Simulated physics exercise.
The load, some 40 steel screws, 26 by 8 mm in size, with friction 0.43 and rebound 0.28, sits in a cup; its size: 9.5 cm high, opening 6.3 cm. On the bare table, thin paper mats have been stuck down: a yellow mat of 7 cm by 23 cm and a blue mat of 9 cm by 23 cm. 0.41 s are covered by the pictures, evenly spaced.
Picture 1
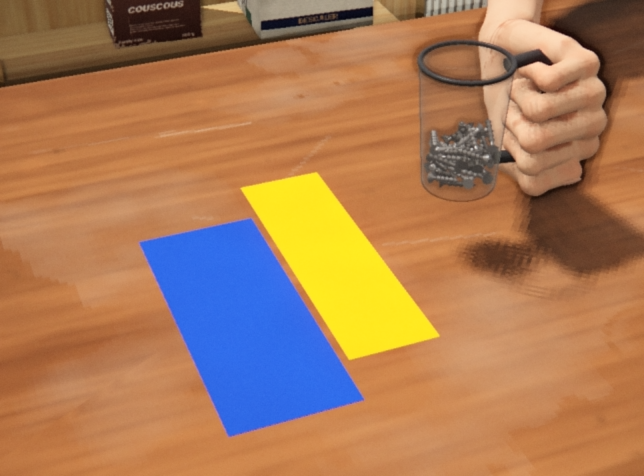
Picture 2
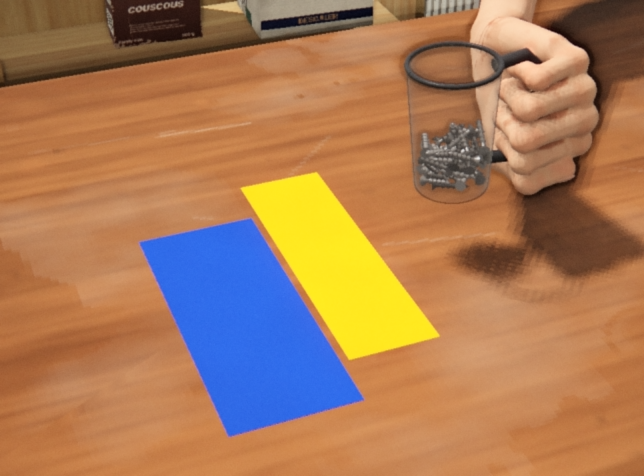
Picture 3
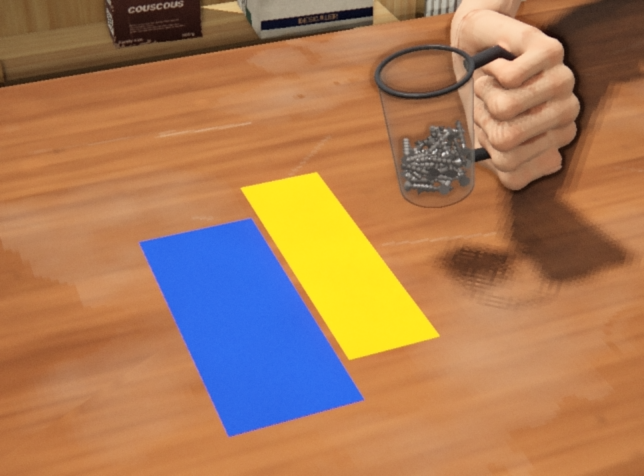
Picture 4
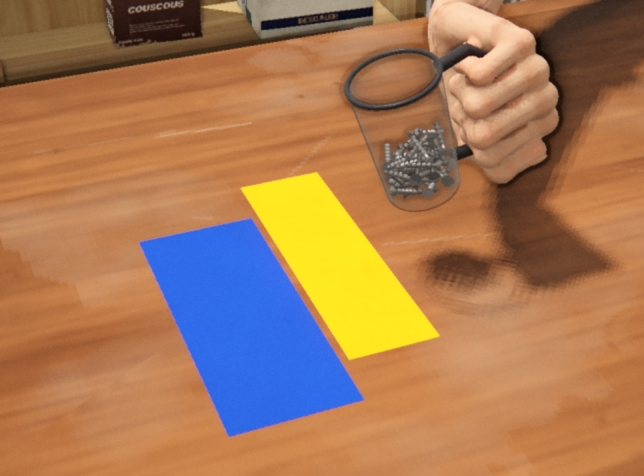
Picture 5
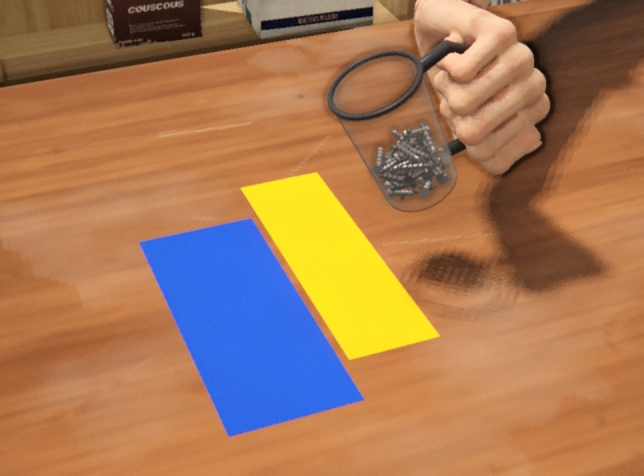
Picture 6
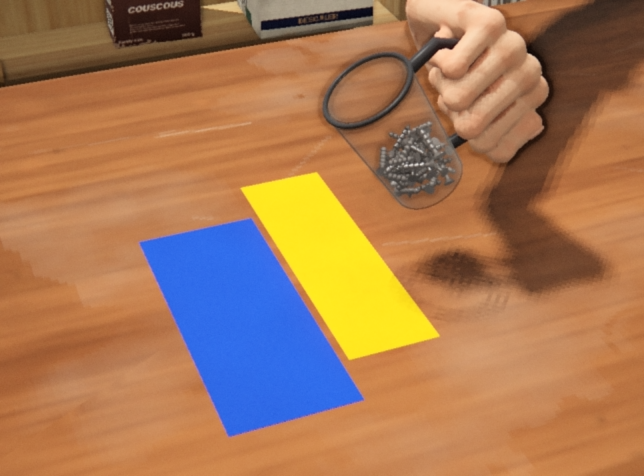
On a wooden table with a blue mat and a yellow mat, a hand held a clear cup of steel screws above the surface, moved it a little left, and tilted it leftward.
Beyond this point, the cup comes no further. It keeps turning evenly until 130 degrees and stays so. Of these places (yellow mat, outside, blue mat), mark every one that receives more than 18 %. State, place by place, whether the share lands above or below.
The share for each place: Yellow mat lands above; outside lands below; blue mat lands above.
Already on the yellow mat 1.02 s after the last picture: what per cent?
Roughly 30 per cent.
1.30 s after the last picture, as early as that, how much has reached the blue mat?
I'd put it at around 35 per cent.
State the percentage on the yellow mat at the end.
Around 65 in a hundred.
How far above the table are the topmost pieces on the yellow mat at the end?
I'd say close to 1.0 cm.
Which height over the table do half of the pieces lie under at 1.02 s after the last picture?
Estimate: About 8 cm.
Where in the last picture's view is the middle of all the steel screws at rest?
The centre lies near pixel (318, 280).
Then, 0.39 s after the last picture, tilt 67 degrees; cup 100 %; middle of all pieces on or above the table near (428, 148).
Then, 0.72 s after the last picture, tilt 96 degrees; cup 100 %; middle of all pieces on or above the table near (429, 137).
Then, 1.02 s after the last picture, tilt 123 degrees; cup 70 %, yellow mat 30 %; middle of all pieces on or above the table near (374, 191).
Then, 1.30 s after the last picture, tilt 130 degrees; blue mat 35 %, yellow mat 65 %; middle of all pieces on or above the table near (309, 275).
In the end, outside 0 %, cup 0 %, blue mat 30 %, yellow mat 65 %.
